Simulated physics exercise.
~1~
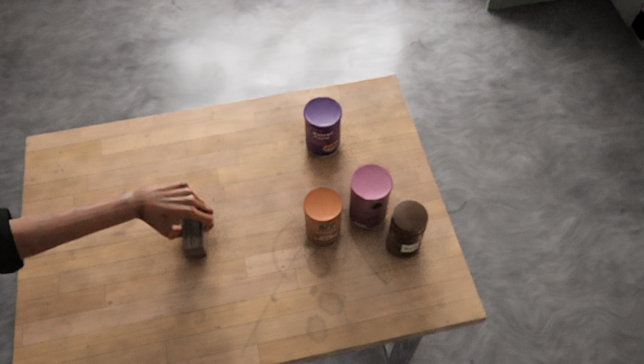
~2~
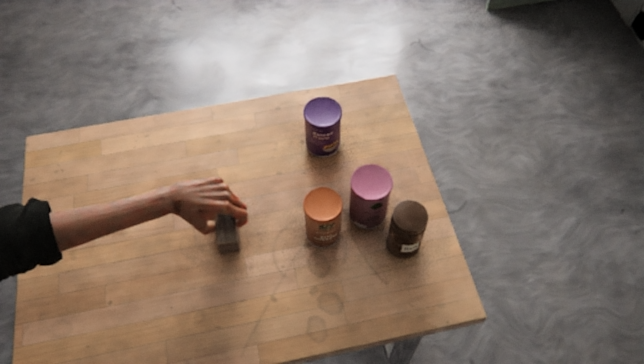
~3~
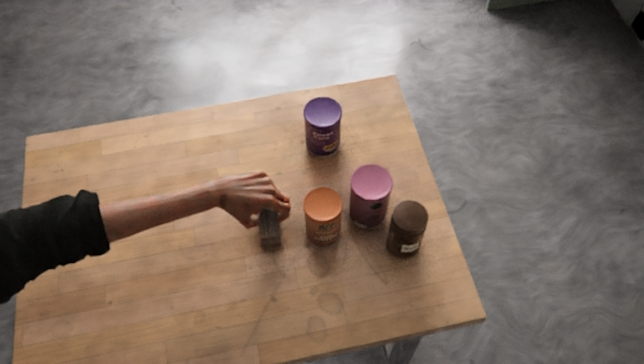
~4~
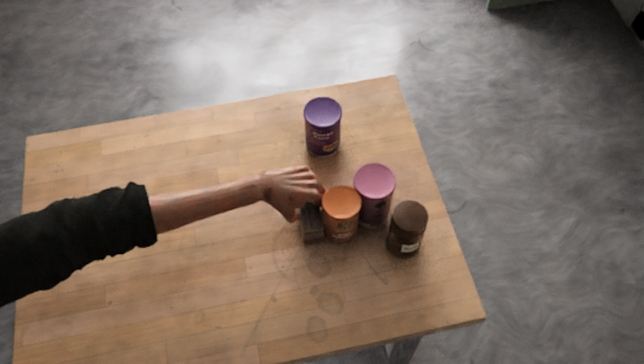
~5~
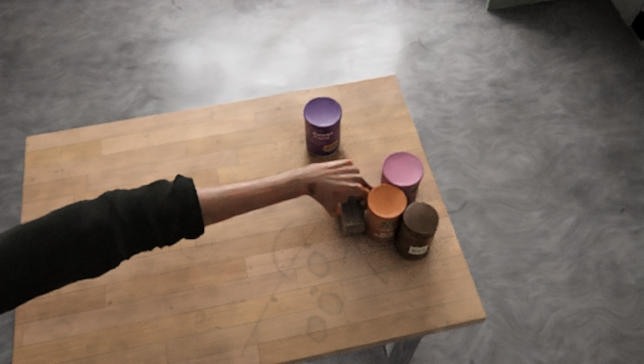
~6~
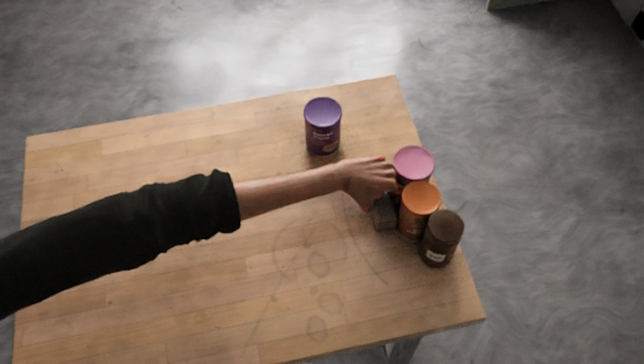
On a wooden tabletop, a hand slowly pushing a dark block right, shifting orange, pink and brown containers, all upright, purple tin untouched.
